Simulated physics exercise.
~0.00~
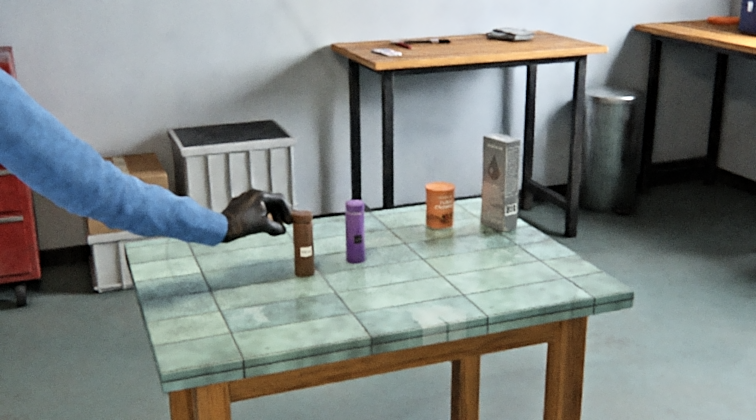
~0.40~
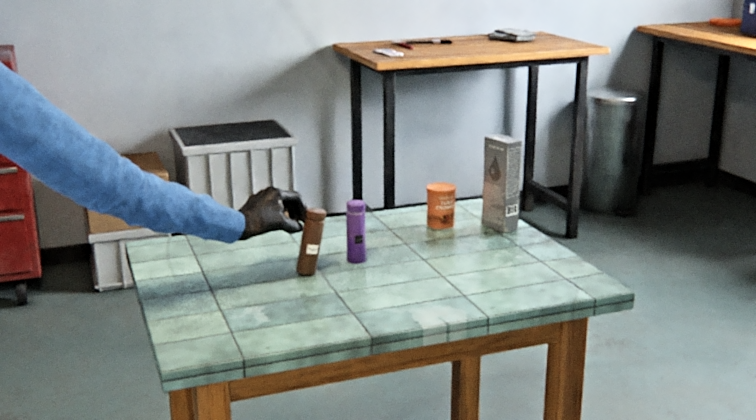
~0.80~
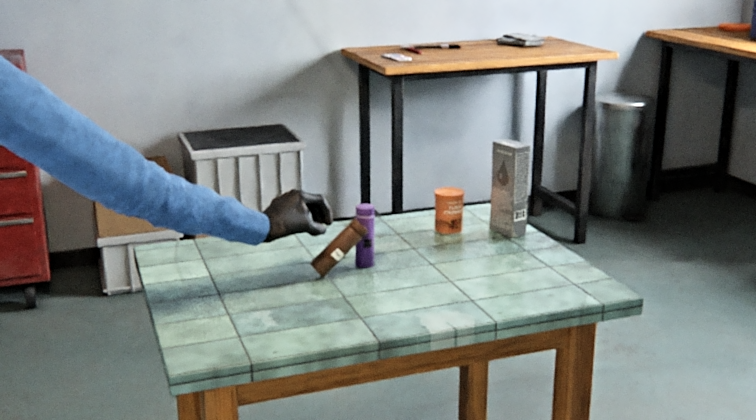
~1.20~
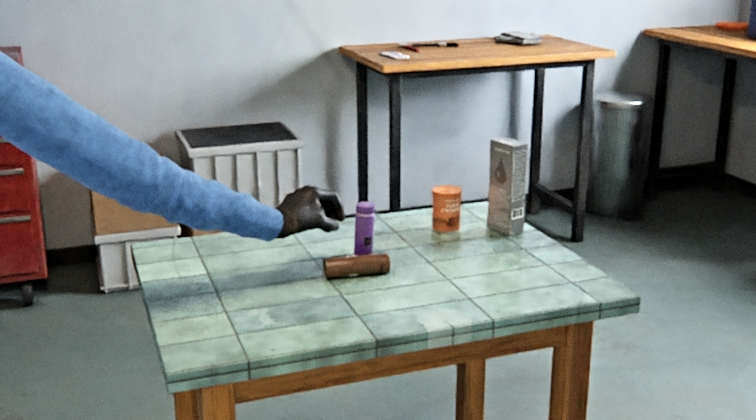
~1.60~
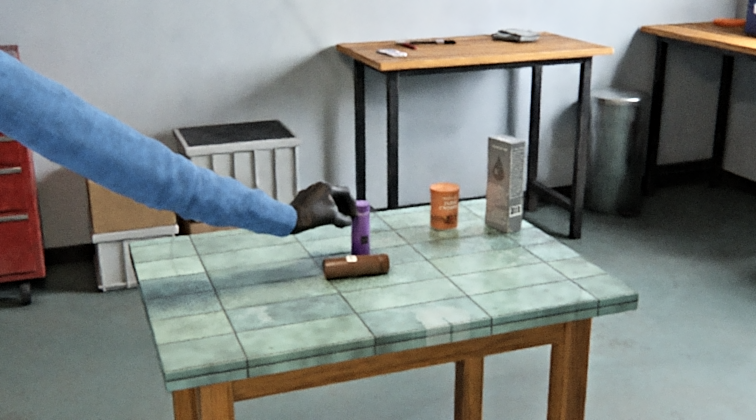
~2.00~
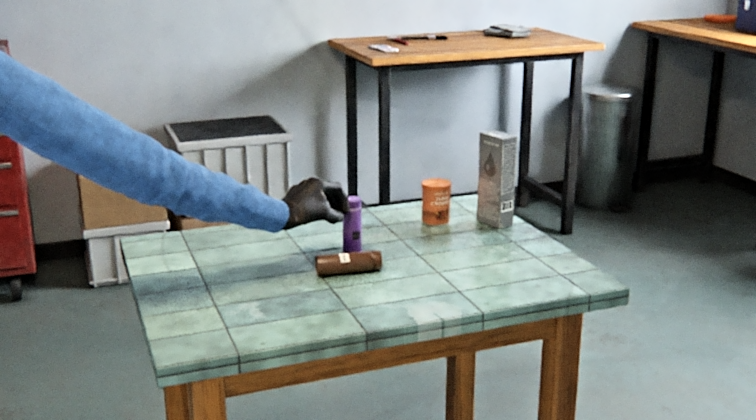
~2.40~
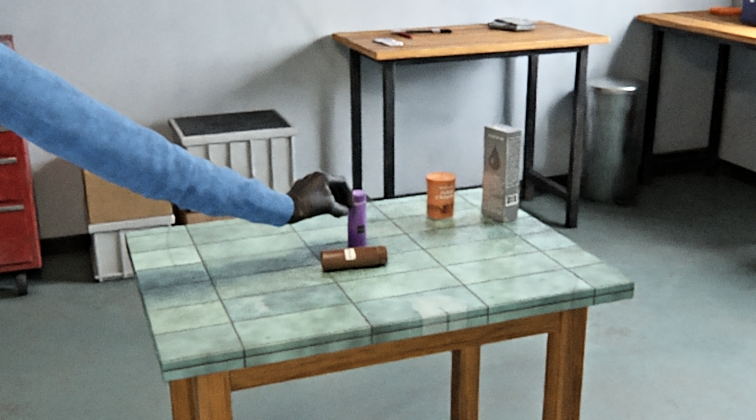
Gloved hand pushing a brown shaker rightward on a green tiled table until it tips over and lies beside a purple bottle.
